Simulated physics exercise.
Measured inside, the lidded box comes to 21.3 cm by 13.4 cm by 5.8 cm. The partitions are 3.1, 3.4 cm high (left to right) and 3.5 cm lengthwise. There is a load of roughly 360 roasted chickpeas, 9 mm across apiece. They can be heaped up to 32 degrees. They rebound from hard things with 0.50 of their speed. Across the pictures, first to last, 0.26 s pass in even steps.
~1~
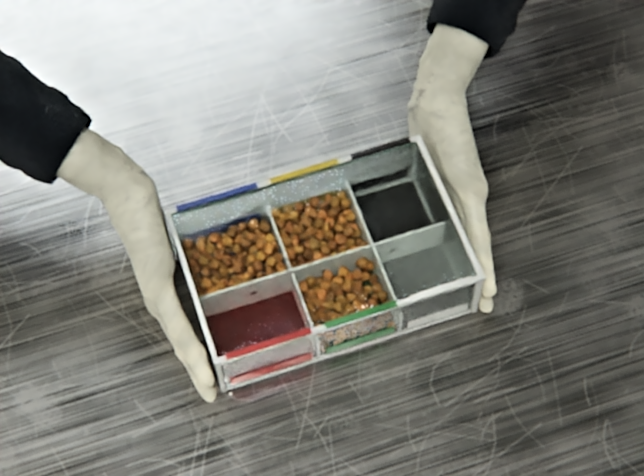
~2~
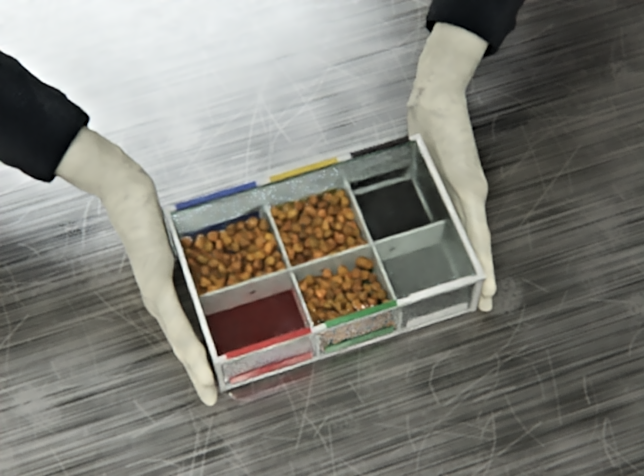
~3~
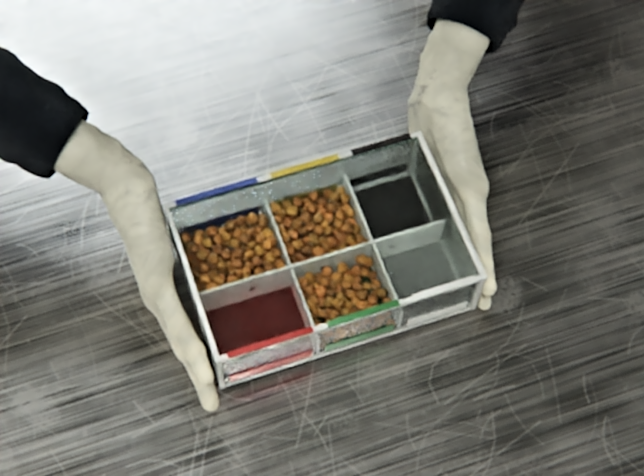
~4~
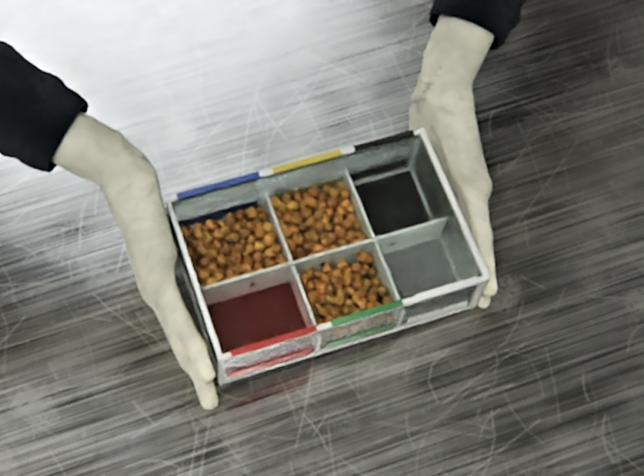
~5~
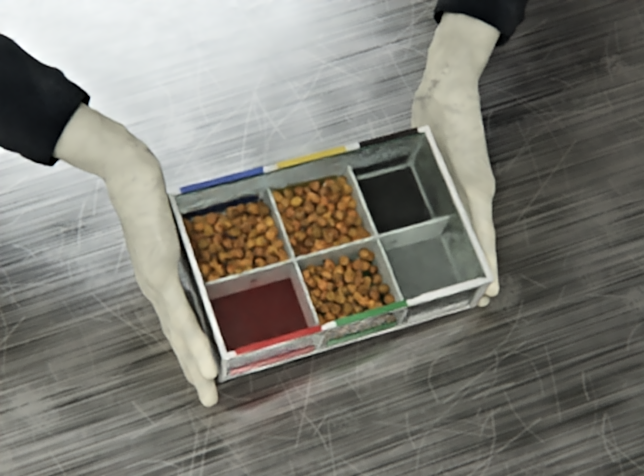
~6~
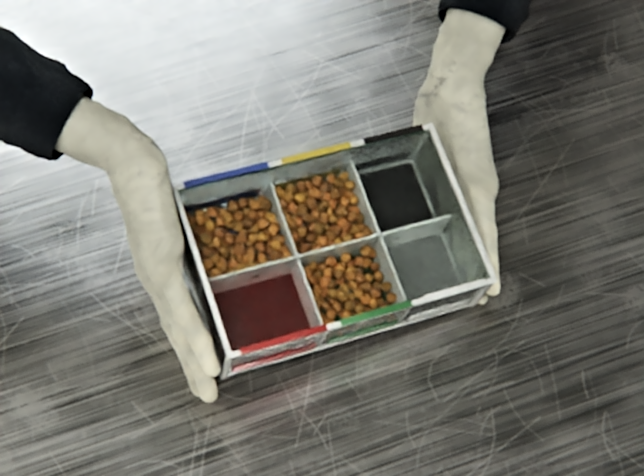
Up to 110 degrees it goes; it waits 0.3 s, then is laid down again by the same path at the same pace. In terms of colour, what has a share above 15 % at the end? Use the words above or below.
Red: Below; blue: Below; green: Above; yellow: Below; white: Above; black: Below.
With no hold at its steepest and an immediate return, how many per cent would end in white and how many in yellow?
Result - white: 45 %, yellow: 5 %.
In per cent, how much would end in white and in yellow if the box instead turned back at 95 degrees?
Shares: White 50 and yellow 10, in per cent.
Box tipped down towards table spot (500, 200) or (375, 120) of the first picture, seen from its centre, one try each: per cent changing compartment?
The share comes to about 90 in a hundred, then about 40 in a hundred.
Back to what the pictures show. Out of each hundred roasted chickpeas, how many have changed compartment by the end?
It works out to about 75 per cent.
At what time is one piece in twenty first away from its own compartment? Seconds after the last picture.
Around 0.95 seconds.
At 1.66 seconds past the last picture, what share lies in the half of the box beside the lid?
70 per cent, give or take.
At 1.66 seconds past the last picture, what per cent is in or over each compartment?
Red 5, blue 5, green 45, yellow 15, white 35, black 0.
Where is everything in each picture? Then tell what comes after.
The first frame shows box tilt 0 degrees, front corners at (218, 359) and (478, 277); blue 40 %, green 25 %, yellow 35 %.
The second frame shows box tilt 1 degrees, front corners at (218, 359) and (478, 276).
The third frame shows box tilt 3 degrees, front corners at (219, 357) and (480, 276).
The fourth frame shows box tilt 6 degrees, front corners at (222, 355) and (483, 277), lowest corner right front.
The fifth frame shows box tilt 9 degrees, front corners at (227, 354) and (487, 278), lowest corner right front.
The sixth frame shows box tilt 13 degrees, front corners at (231, 353) and (490, 279), lowest corner right front; blue 40 %, green 25 %, yellow 35 %.
Then, 1.66 s after the last picture, tilt 110 degrees; red 5 %, blue 5 %, green 45 %, yellow 15 %, white 35 %.
Then, 2.77 s after the last picture, tilt 56 degrees; green 45 %, yellow 5 %, white 50 %.
Then, 3.84 s after the last picture, tilt 0 degrees; green 45 %, yellow 5 %, white 50 %.
In the end, red 0 %, blue 0 %, green 45 %, yellow 5 %, white 50 %, black 0 %.
